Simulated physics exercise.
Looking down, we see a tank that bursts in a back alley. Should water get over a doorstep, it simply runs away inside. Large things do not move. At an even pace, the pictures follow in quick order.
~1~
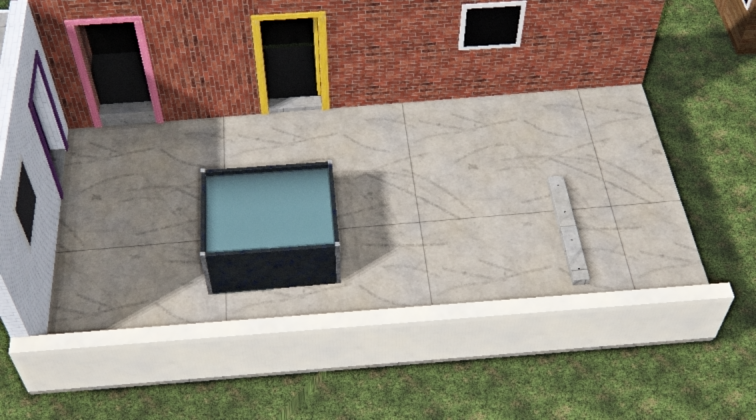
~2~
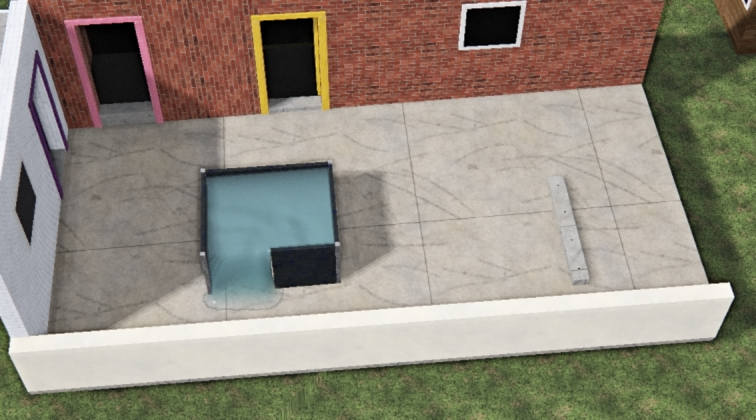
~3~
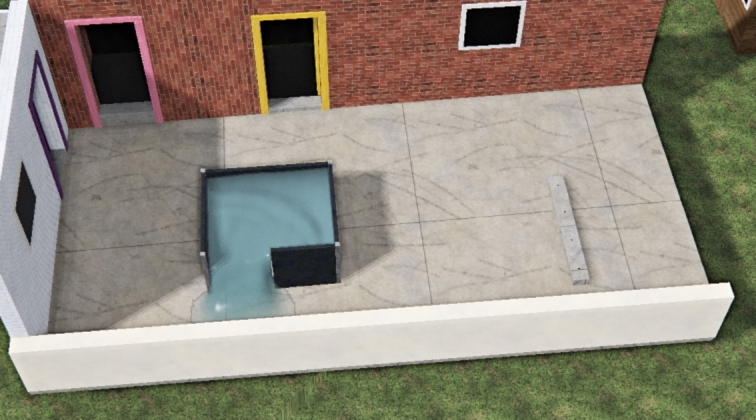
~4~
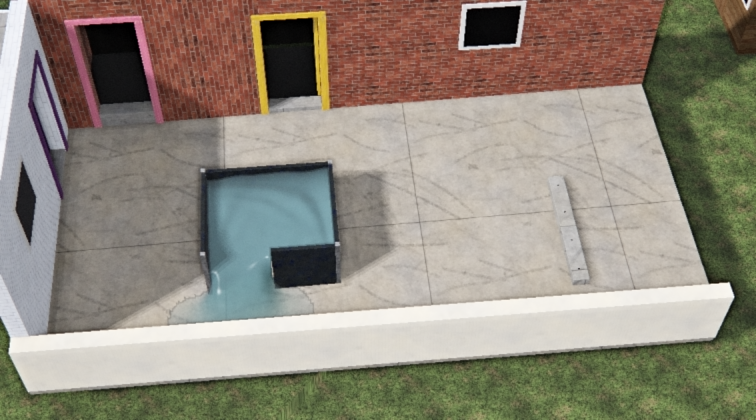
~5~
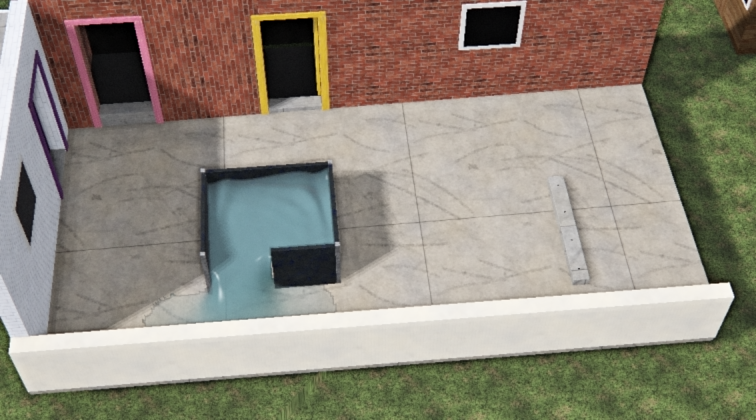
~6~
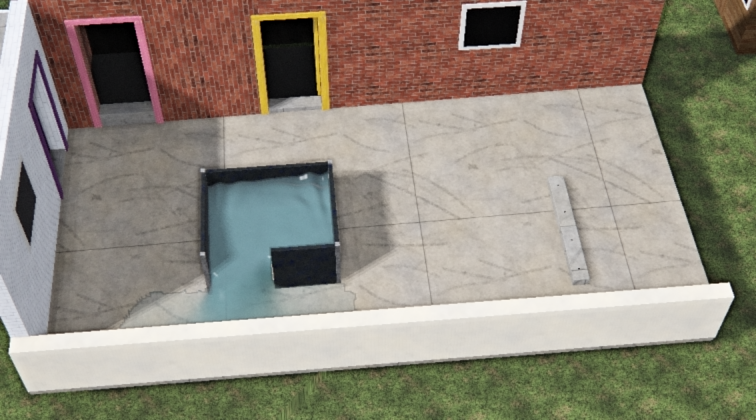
In this clip, a dark-walled tank of water stands on a paved yard beside a brick building, then part of its front wall opens and water pours through the gap, spreading across the paving toward the low pale wall.
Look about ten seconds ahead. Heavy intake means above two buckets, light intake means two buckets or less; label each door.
Labels: Yellow door: Light, pink door: Light, purple door: Heavy.
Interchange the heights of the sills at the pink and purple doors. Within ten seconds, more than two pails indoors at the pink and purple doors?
My reading: Pink goes over; purple keeps below it.
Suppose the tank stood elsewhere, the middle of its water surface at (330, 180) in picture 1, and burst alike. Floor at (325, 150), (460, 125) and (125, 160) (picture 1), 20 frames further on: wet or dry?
Bone-dry, bone-dry, soaked.
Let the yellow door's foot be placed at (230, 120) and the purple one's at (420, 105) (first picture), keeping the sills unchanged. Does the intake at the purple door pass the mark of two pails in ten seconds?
Purple takes less.
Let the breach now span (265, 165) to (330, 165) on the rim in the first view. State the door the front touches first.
It's the yellow-painted one.
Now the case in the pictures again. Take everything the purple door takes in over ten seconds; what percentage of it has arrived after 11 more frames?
Share by then: About 0 in a hundred.
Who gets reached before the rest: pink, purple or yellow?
Answer: The purple door.
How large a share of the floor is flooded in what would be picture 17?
It should be close to 35 %.
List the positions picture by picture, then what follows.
The first frame shows the open tank at (269, 211) is whole and still.
In the second frame, the front is at (207, 296), out from the gap at (242, 277).
In the third frame, water pours out at (242, 278) and has run to a hidden place.
In the fourth frame, the front is at a hidden place, out from the gap at (242, 278).
In the fifth frame, water pours out at (242, 278) and has run to a hidden place.
In the sixth frame, the front is at a hidden place, out from the gap at (242, 278).
A moment on, water covers 15 % of the floor; the yellow door not reached, the pink door not reached, the purple door not reached.
Next, water covers 35 % of the floor; the yellow door not reached, the pink door not reached, the purple door wet at the sill, nothing in.
Then, water covers 55 % of the floor; the yellow door not reached, the pink door wet at the sill, nothing in, the purple door wet at the sill, nothing in.
Later, water covers 80 % of the floor; the yellow door wet at the sill, nothing in, the pink door wet at the sill, nothing in, the purple door over two buckets in.
In the end, water covers 85 % of the floor; the yellow door wet at the sill, nothing in, the pink door wet at the sill, nothing in, the purple door far over two buckets in.
